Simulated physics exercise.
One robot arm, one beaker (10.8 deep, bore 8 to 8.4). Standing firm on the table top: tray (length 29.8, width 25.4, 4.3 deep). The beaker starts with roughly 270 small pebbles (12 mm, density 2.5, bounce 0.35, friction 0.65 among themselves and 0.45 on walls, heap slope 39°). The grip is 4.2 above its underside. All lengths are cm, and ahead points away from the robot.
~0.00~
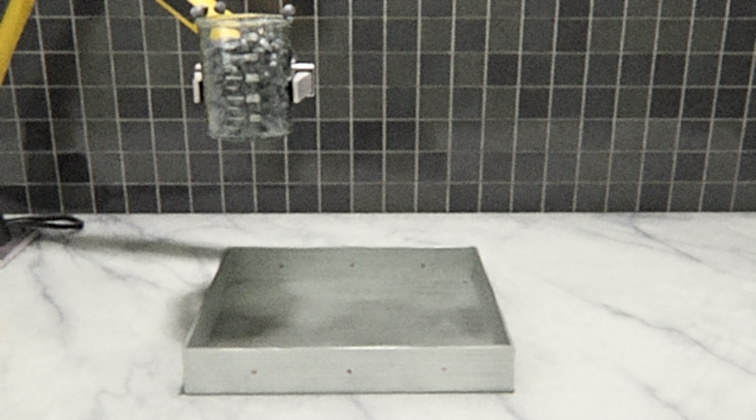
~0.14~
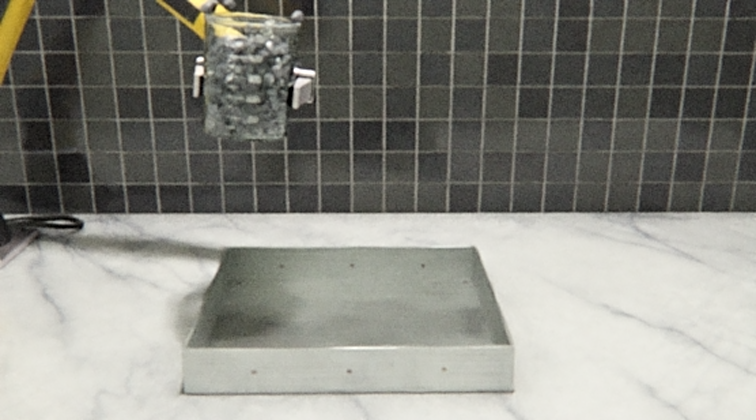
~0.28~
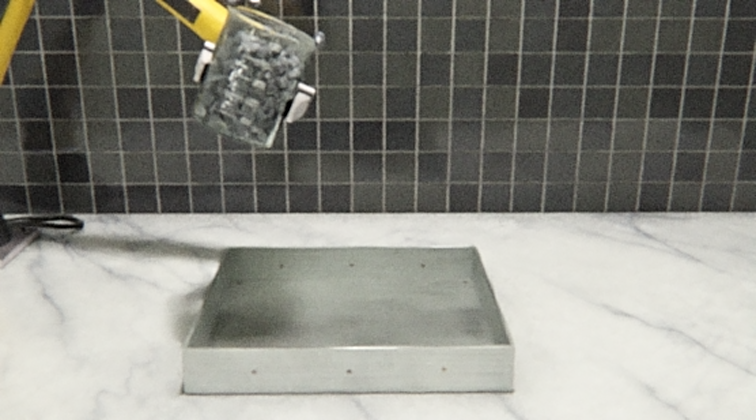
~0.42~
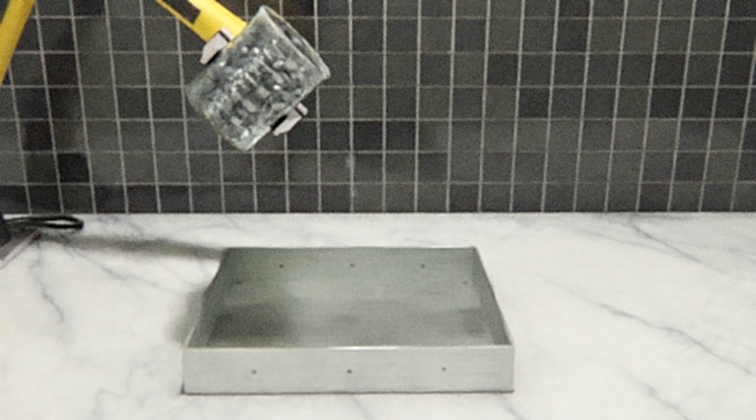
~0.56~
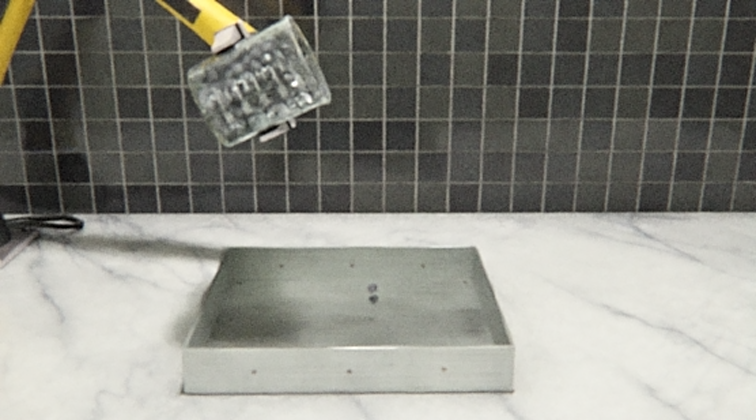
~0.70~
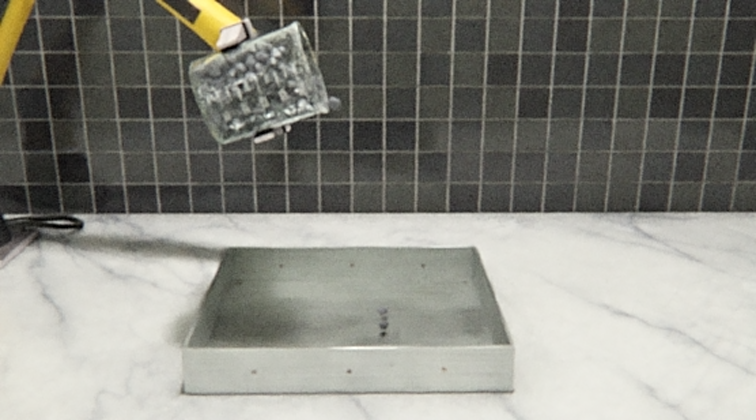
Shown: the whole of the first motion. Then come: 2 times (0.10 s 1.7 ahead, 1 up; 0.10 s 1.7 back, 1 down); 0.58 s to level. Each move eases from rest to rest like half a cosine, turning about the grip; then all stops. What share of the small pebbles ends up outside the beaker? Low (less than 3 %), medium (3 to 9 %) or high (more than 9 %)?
A high share, more than 9 %, ends outside the beaker.
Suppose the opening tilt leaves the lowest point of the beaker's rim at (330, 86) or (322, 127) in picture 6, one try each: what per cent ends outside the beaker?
Some 5 and 40 per cent.
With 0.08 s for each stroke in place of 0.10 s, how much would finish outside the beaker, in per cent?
Then about 20 per cent.
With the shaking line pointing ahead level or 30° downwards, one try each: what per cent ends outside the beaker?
About 10 and 5 per cent.
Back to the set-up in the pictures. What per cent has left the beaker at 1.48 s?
Some 15 per cent.
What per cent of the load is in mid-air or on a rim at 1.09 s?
About 4 per cent.
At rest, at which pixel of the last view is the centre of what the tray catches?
Near (383, 320).
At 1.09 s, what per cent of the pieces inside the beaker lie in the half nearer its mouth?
Some 50 per cent.
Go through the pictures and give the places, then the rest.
The first frame shows the beaker middle at (247, 78), level; upper third of the load around (246, 52), from x 195 to 290, top at y 10; 270 in the beaker.
The second frame shows the beaker middle at (249, 78), tilted 7° forward; upper third of the load around (248, 53), from x 205 to 300, top at y 5.
The third frame shows the beaker middle at (252, 79), tilted 25° forward; upper third of the load around (254, 55), from x 205 to 320, top at y 0; 268 in the beaker, 2 in flight or on a rim.
The fourth frame shows the beaker middle at (256, 81), tilted 46° forward; upper third of the load around (260, 62), from x 200 to 350, top at y 30; 268 in the beaker, 2 in flight or on a rim.
The fifth frame shows the beaker middle at (259, 84), tilted 64° forward; upper third of the load around (258, 68), from x 200 to 375, top at y 40; 268 in the beaker, 2 in the tray.
The sixth frame shows the beaker middle at (259, 86), tilted 71° forward; upper third of the load around (255, 70), from x 200 to 385, top at y 50; 268 in the beaker, 2 in the tray.
After 1.09 s, tilted 71° forward, highest piece 29 above the table; 246 in the beaker, 12 in the tray, 12 in flight or on a rim.
After 1.48 s, tilted 18° forward, highest piece 32 above the table; 232 in the beaker, 38 in the tray.
After 1.88 s, level, highest piece 32 above the table; 232 in the beaker, 38 in the tray.
After 2.93 s, level, highest piece 32 above the table; 232 in the beaker, 38 in the tray.
In the end, 232 in the beaker, 38 in the tray. That is 14 % outside the beaker.
